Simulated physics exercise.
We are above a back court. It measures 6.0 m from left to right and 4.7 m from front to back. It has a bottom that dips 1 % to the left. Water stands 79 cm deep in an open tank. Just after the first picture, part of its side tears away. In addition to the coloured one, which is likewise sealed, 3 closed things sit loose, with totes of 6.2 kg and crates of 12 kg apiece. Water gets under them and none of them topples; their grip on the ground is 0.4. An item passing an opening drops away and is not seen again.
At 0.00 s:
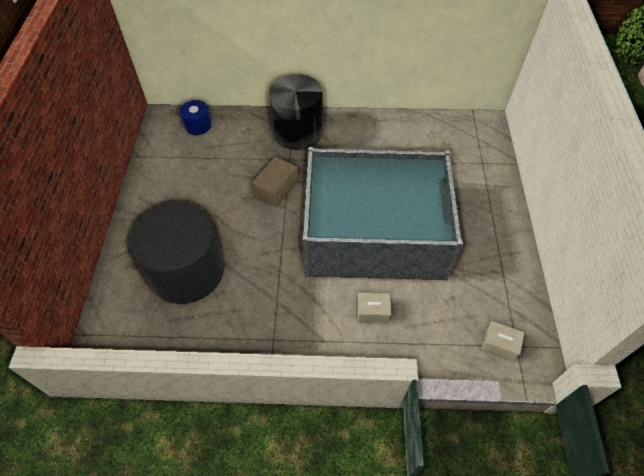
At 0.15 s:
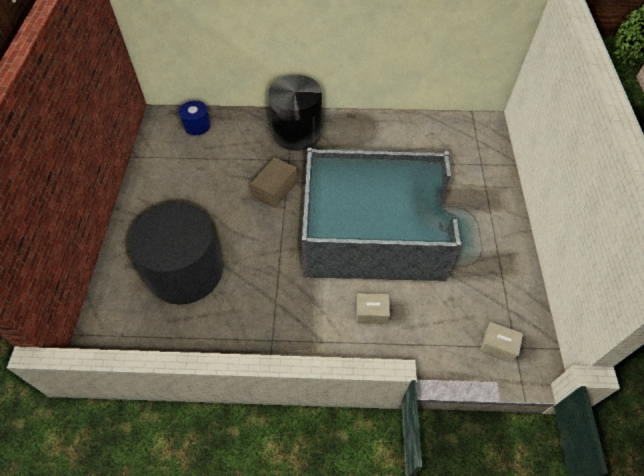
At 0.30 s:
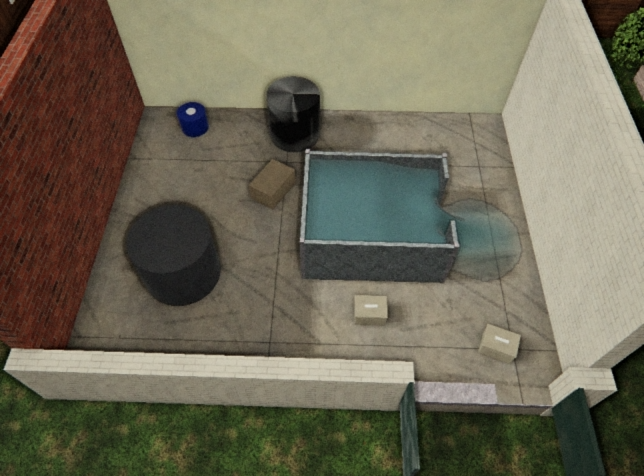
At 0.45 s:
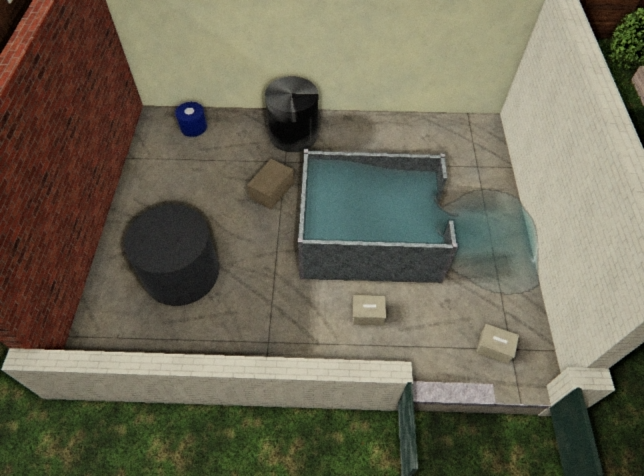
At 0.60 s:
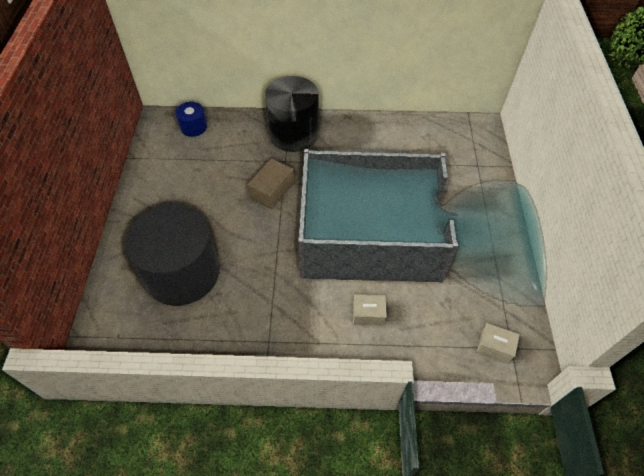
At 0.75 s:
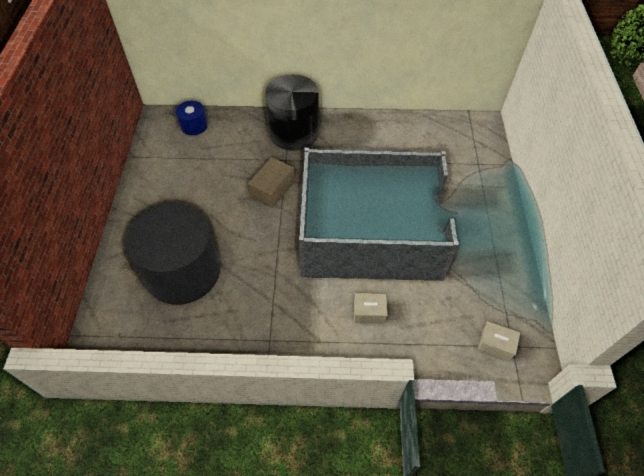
A walled back court with a stained grey floor and grass along the front is seen from high above. A blue tub and a glossy black drum stand near the cream back wall, with a dark cylinder at left, three pale boxes, and a stone-sided open tank right of centre. The tank's right side breaks open and water fans out to the white right wall, spreading along it, while the loose objects stay put and the view shifts barely.
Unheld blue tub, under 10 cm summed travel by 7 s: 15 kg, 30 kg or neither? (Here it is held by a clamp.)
Weight needed: 15 kg.
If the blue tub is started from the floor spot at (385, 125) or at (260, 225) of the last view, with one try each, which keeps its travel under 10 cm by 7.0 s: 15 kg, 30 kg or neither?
Taking the two tries in order, both fall short and even the light one works.
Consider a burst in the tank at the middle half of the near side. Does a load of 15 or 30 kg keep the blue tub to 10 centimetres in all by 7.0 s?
In that case, it takes the heavy one.
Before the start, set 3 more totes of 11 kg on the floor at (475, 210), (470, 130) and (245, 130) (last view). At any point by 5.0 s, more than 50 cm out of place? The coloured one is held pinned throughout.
Each in turn: Further than that, further than that, not that far.
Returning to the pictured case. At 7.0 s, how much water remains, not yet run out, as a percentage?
Some 70 per cent remains.
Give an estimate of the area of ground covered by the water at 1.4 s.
About 7.5 m2.
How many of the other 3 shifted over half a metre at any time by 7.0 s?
That adds up to 2.
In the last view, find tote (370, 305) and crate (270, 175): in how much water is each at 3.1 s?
First about 1 cm, second about 0 cm.
After 1.4 s the blue tub would be 0 cm from its start with 15 kg and 0 cm from its start with 30 kg; 0 cm of water round it then.
After 3.1 s the blue tub would be 0 cm from its start with 15 kg and 0 cm from its start with 30 kg; 0 cm of water round it then.
After 4.9 s the blue tub would be 0 cm from its start with 15 kg and 0 cm from its start with 30 kg; 3 cm of water round it then.
After 7.0 s the blue tub would be 0 cm from its start with 15 kg and 0 cm from its start with 30 kg; 3 cm of water round it then.
